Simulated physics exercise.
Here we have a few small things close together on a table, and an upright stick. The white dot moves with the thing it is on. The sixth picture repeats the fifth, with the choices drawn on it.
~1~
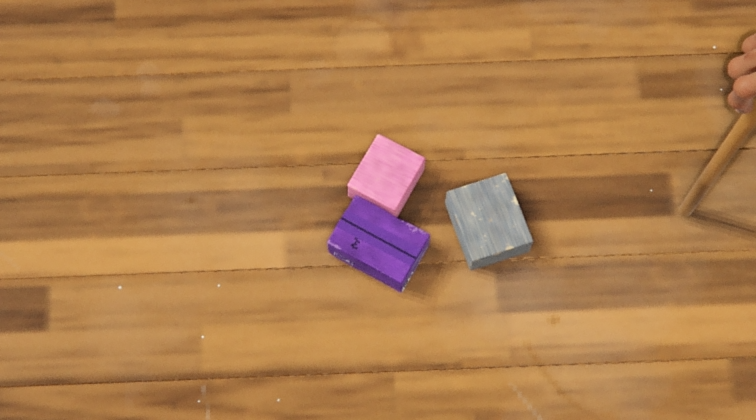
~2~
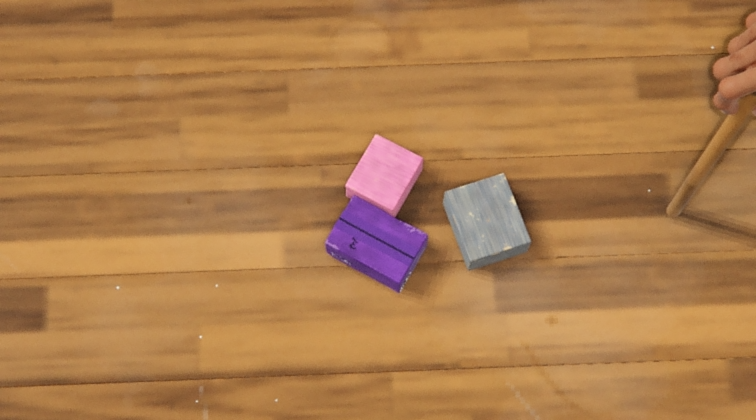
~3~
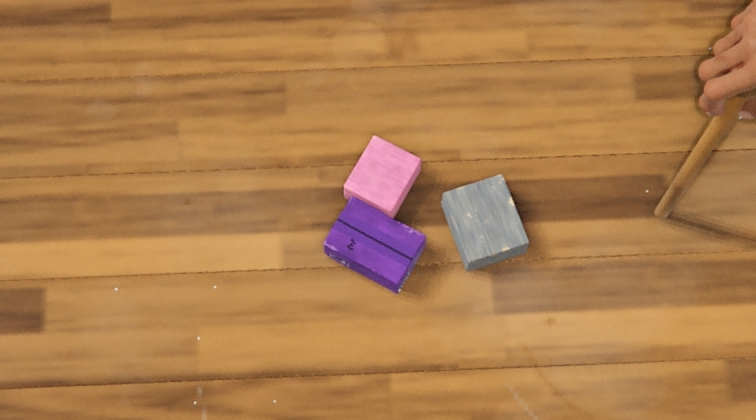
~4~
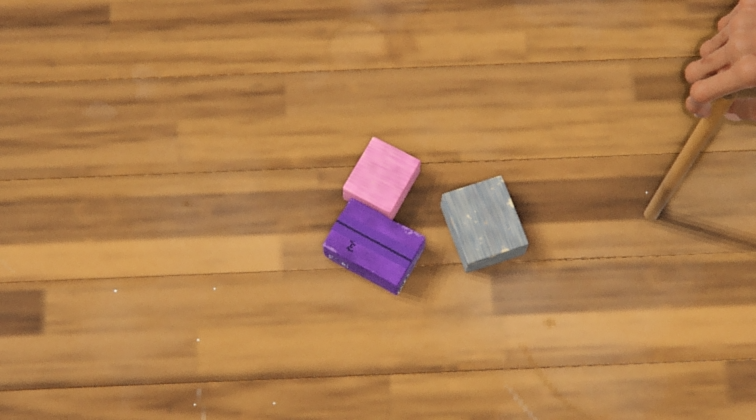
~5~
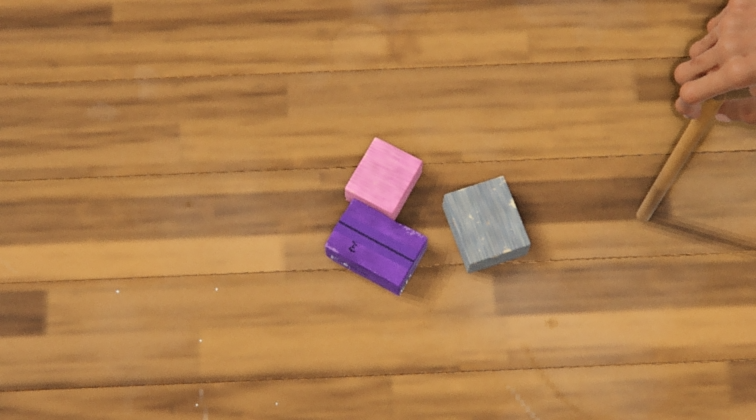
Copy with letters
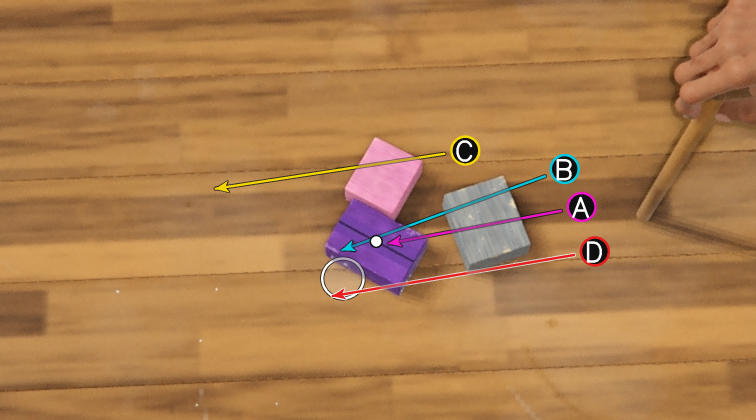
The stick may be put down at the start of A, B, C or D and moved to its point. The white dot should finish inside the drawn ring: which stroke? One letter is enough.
Stroke B brings the dot into the ring.
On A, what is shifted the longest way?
It is the grey block.
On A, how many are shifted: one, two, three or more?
Two.
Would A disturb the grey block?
Yes.
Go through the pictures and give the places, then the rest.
Grey block (488, 222); purple box (378, 244); pink block (386, 177), in the first frame.
Pink block (384, 177); grey block (486, 222), in the second frame.
Purple box (374, 246); pink block (382, 178), in the third frame.
Grey block (484, 225); purple box (374, 247), in the fourth frame.
Pink block (384, 180); grey block (486, 225); purple box (376, 248), in the fifth frame.
On the marked copy, A from (561, 211) to (388, 244); B from (545, 176) to (342, 250); C from (445, 154) to (216, 189); D from (574, 255) to (332, 296); the ring at (343, 278); the white dot at (376, 242).
Taking B. A third of the way, foot of the stick (472, 203); purple box (375, 249); grey block (465, 238).
Two thirds of the way, foot of the stick (398, 230); purple box (366, 263); grey block (449, 256).
When it is over, foot of the stick (342, 251); purple box (341, 282); grey block (449, 256); the dot on the purple box is in the ring.
As for the rest, A leaves the dotted thing at (297, 291); C leaves the dotted thing at (369, 263); D leaves the dotted thing at (335, 240).
